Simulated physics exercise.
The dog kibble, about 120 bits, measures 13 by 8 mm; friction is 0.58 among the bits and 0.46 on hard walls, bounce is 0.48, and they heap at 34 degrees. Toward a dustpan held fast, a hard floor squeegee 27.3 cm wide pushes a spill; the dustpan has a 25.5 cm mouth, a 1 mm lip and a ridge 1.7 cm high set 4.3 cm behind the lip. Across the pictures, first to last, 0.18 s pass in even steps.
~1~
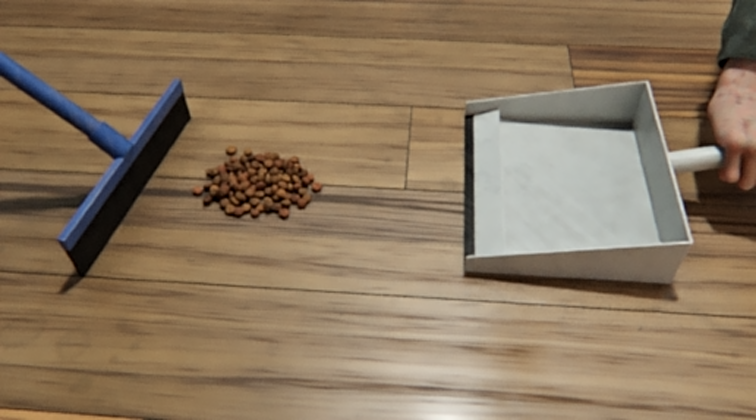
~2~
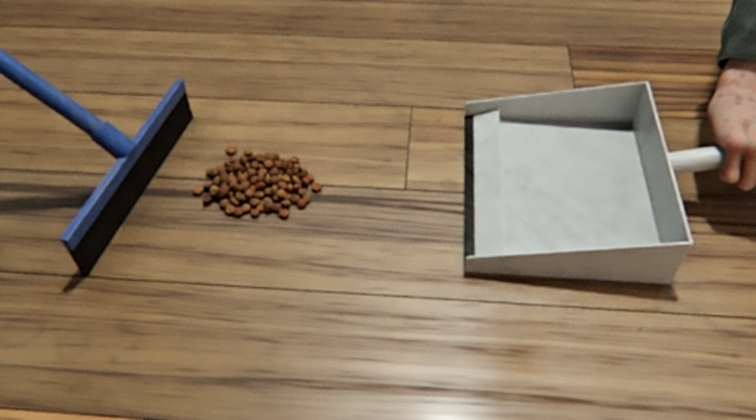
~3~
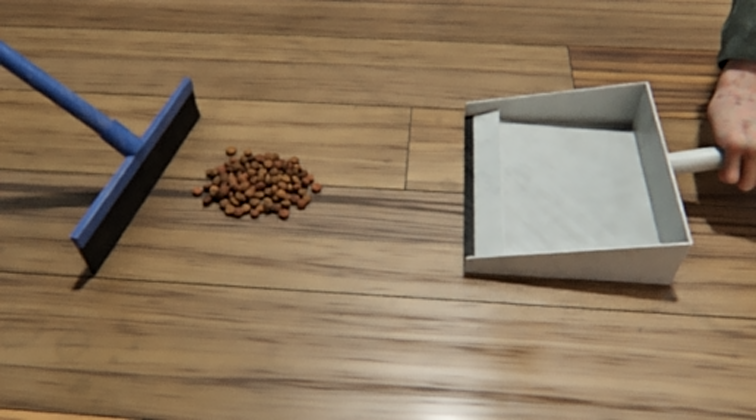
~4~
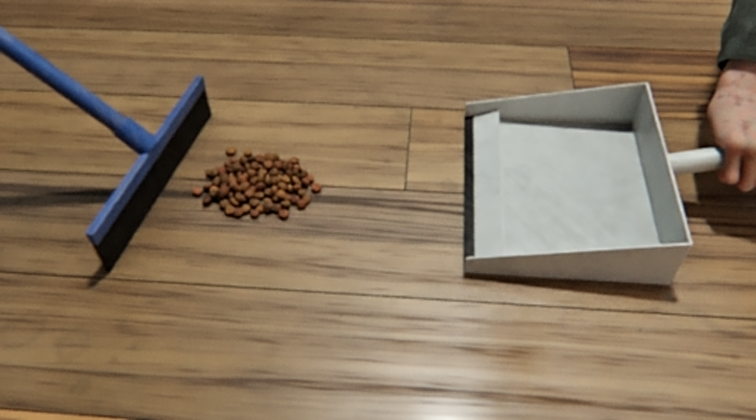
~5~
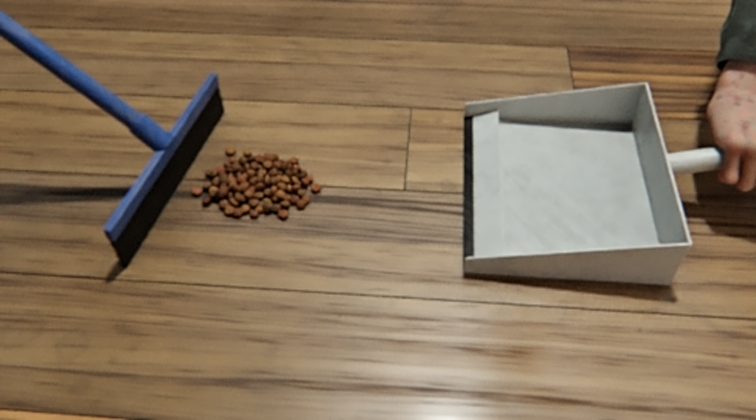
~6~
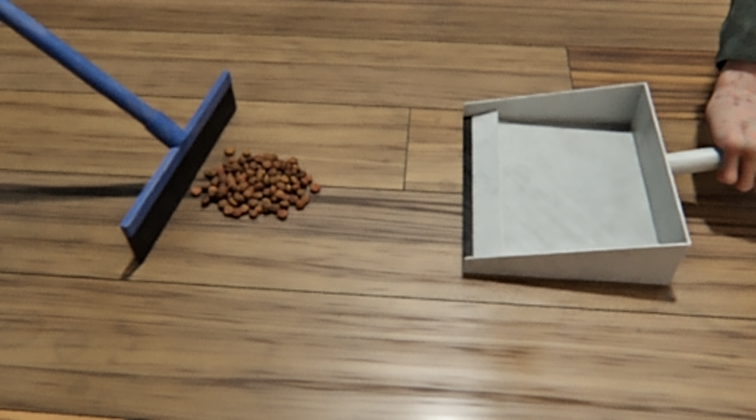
On a wooden floor, a blue squeegee sliding right toward a still pile of brown kibble while a hand holds a dustpan.
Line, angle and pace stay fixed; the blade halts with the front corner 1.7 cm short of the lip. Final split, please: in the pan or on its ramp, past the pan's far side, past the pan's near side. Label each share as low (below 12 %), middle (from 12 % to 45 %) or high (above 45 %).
In the pan or on its ramp - low; past the pan's far side - low; past the pan's near side - low.
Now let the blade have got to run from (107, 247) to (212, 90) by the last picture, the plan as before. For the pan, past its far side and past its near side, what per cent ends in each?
Pan 15; far 0; near 0.
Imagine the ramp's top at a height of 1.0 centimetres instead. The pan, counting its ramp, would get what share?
0 %.
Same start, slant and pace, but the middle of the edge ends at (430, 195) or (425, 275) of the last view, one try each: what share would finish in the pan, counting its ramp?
Close to 15 and 25 in a hundred, in that order.
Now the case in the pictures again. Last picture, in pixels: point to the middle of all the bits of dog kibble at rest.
Look around (440, 167) in the last picture.
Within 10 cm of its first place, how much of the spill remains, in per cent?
I'd estimate roughly 5 per cent.
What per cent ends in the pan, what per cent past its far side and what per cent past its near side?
The pan holds 0 per cent at the end, the far side 5 per cent and the near side 0 per cent.
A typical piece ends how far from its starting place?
It works out to some 22 cm.
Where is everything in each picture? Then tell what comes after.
In the first frame, blade from (66, 244) to (179, 88), moved 0.0 cm, 0 of the pieces shifted so far; middle of the pieces at (255, 180); pan at (573, 191).
In the second frame, blade from (69, 244) to (181, 88), moved 0.3 cm, 0 of the pieces shifted so far; middle of the pieces at (254, 180).
In the third frame, blade from (79, 242) to (189, 87), moved 1.3 cm, 0 of the pieces shifted so far; middle of the pieces at (254, 181).
In the fourth frame, blade from (94, 239) to (201, 85), moved 2.9 cm, 0 of the pieces shifted so far; middle of the pieces at (254, 181).
In the fifth frame, blade from (112, 235) to (214, 82), moved 4.7 cm, 0 of the pieces shifted so far; middle of the pieces at (254, 181).
In the sixth frame, blade from (128, 231) to (227, 80), moved 6.5 cm, 0 of the pieces shifted so far; middle of the pieces at (253, 181); pan at (571, 193).
Then, 0.30 s after the last picture, middle of the blade 19 cm from the lip; 0 % over the lip, far side 0 %, near side 0 %.
Then, 0.50 s after the last picture, middle of the blade 10 cm from the lip; 0 % over the lip, far side 0 %, near side 0 %.
Then, 0.82 s after the last picture, middle of the blade 4 cm from the lip; 0 % over the lip, far side 5 %, near side 0 %.
In the end, pan 0 %, far side 5 %, near side 0 %, in front of the lip or behind the blade 95 %.
